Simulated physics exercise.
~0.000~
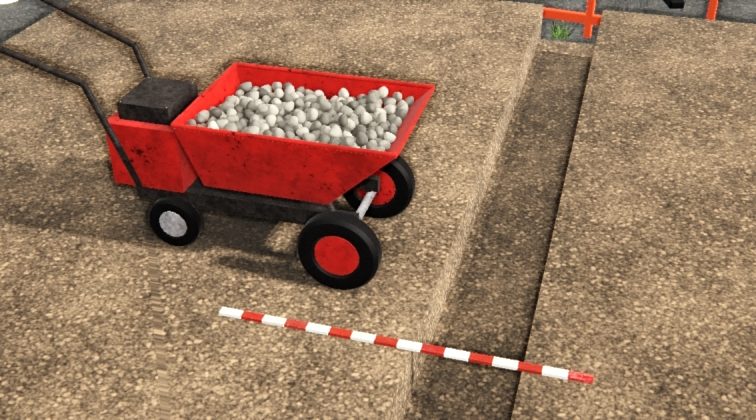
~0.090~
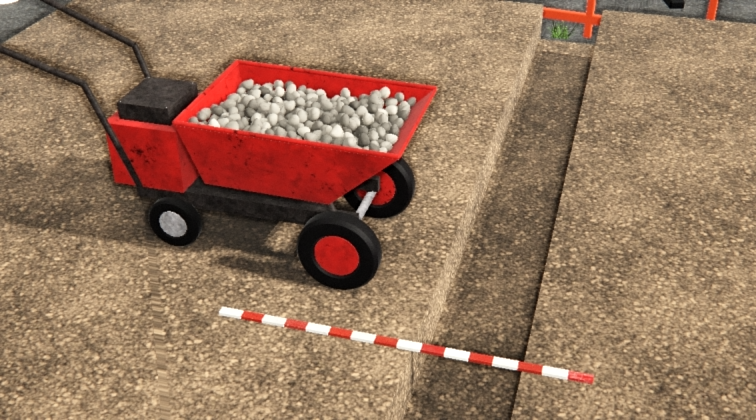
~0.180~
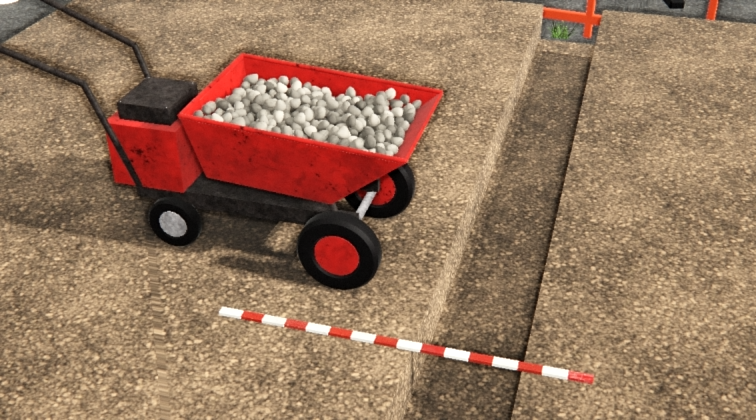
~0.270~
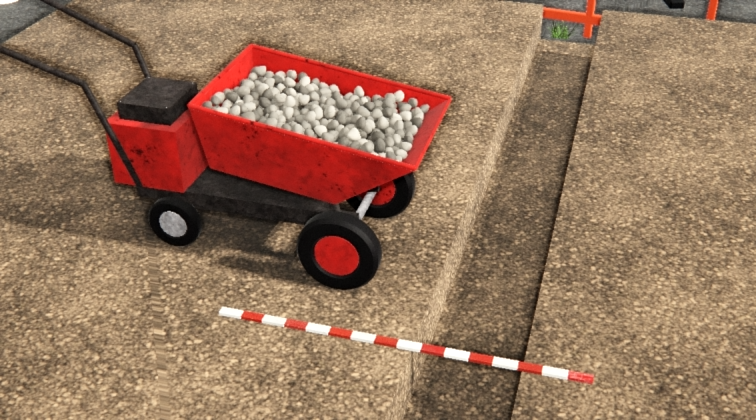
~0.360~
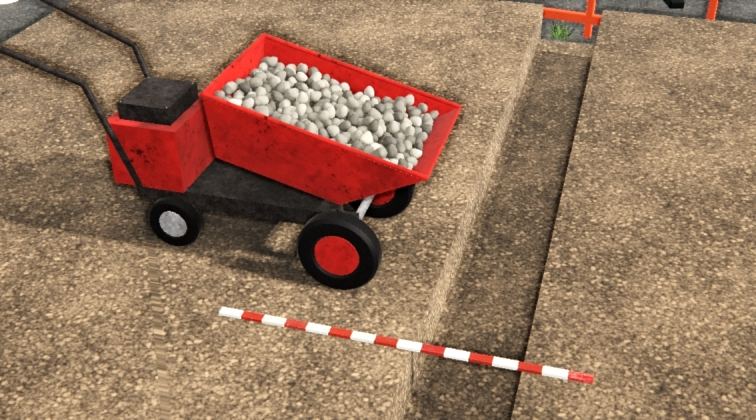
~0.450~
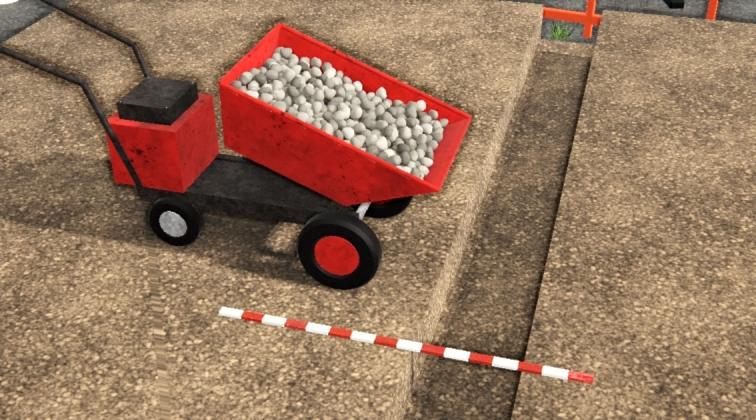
The red tray of a powered barrow, loaded with rounded grey cobbles, tilts toward the right.
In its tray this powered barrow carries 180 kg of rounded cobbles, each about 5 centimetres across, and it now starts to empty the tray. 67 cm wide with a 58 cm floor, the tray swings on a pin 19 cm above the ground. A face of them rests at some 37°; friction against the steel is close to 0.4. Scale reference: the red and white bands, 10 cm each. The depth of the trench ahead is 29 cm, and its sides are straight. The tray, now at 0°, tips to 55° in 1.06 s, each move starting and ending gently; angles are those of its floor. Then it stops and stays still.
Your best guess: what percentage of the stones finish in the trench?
My guess is about 66 per cent.
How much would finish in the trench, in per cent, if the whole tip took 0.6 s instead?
Close to 55 percent, then.
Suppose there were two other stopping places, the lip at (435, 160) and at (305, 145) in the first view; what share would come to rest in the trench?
First place: Near 35%; second place: Near 60%.
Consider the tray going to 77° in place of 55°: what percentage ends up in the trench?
It would come to about 85 percent.
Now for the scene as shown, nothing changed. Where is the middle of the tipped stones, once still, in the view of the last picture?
Around (512, 306).
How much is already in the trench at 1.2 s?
By that moment, roughly 10 per cent of the load.
After 0.8 s the floor is at 47°; 100 % in the tray; the foremost stones are at (464, 207).
After 1.2 s the floor is at 55°; 90 % in the tray, 10 % in the trench; the foremost stones are at (530, 303).
After 1.5 s the floor is at 55°; 58 % in the tray, 29 % in the trench, 12 % past the trench; the foremost stones are at (615, 303).
After 3.5 s the floor is at 55°; 18 % in the tray, 66 % in the trench, 16 % past the trench; the foremost stones are at (752, 326).
